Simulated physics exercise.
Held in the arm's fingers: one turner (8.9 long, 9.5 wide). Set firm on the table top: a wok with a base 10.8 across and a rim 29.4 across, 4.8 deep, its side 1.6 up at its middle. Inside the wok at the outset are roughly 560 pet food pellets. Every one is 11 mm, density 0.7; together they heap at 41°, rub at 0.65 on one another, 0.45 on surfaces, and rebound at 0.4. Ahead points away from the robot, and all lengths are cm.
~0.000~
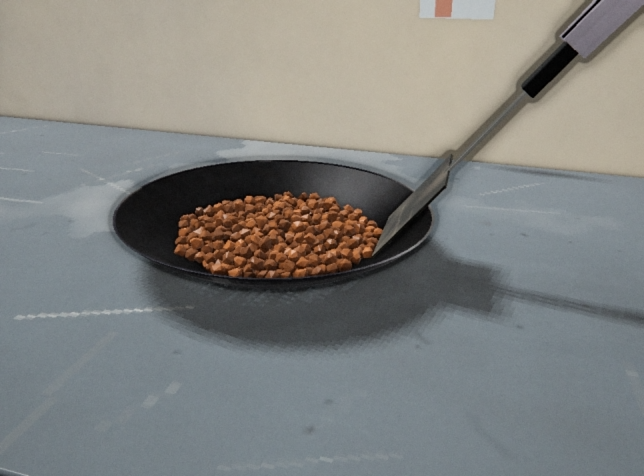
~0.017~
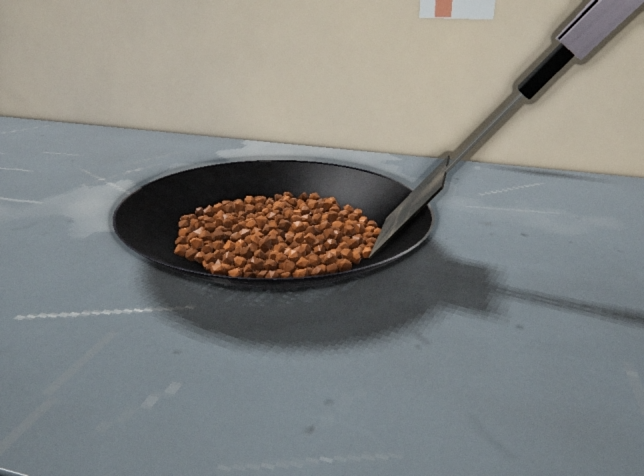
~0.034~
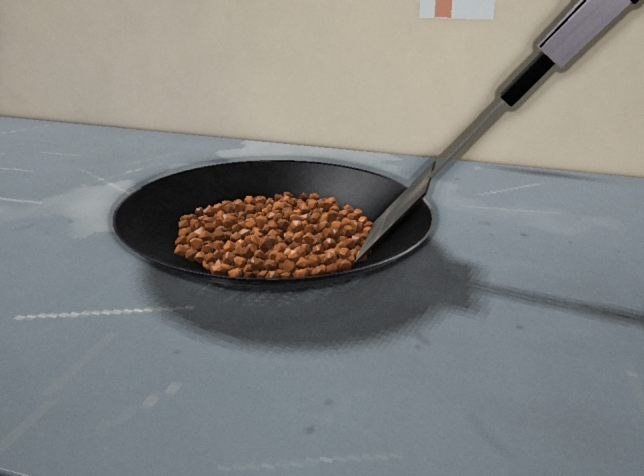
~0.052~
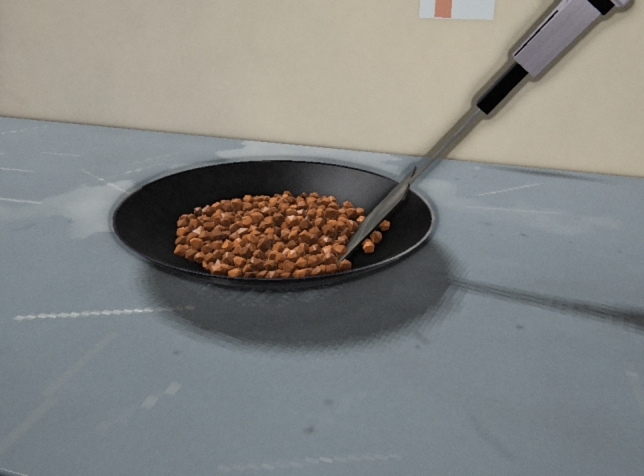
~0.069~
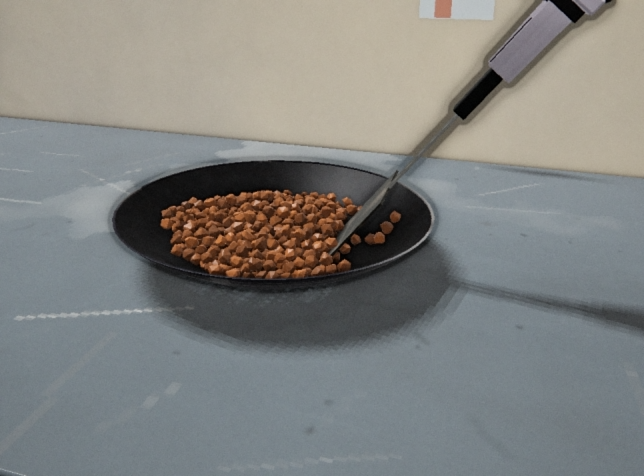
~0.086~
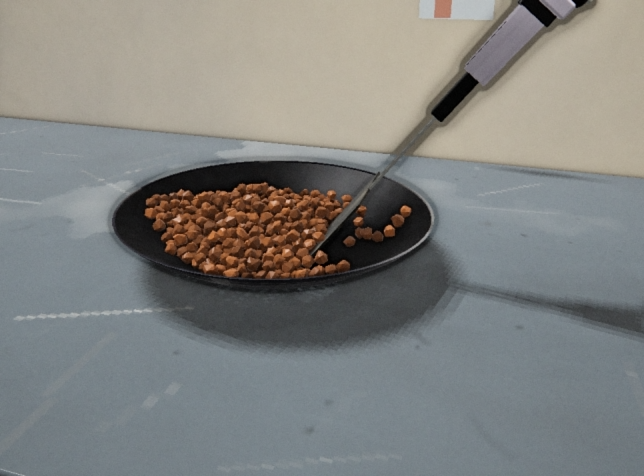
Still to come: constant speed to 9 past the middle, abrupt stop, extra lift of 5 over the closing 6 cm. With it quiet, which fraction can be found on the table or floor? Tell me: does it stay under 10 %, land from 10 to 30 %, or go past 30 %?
It goes past 30 %.
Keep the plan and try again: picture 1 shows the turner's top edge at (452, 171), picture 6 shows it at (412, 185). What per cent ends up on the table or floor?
About 20 per cent.
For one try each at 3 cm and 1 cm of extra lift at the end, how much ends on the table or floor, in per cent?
Roughly 50 % and then 55 %.
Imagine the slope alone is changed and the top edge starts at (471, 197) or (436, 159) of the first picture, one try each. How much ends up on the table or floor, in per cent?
First try around 35 percent, second around 45 percent.
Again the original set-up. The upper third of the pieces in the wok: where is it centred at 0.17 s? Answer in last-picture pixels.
Around (185, 192).
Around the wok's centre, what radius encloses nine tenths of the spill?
Some 50 cm.
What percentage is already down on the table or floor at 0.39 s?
It works out to about 30 in a hundred.
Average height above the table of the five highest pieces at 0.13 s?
I'd say close to 7 cm on average.
After 0.13 s, sloping 53°, highest piece 10 above the table; 555 in the wok, 4 on the blade or in flight.
After 0.17 s, sloping 53°, highest piece 14 above the table; 544 in the wok, 15 on the blade or in flight.
After 0.39 s, sloping 53°, highest piece 14 above the table; 313 in the wok, 179 on the table or floor, 67 on the blade or in flight.
After 1.44 s, sloping 53°, highest piece 6 above the table; 313 in the wok, 246 on the table or floor.
In the end, 313 in the wok, 246 on the table or floor. That is 44 % on the table or floor.
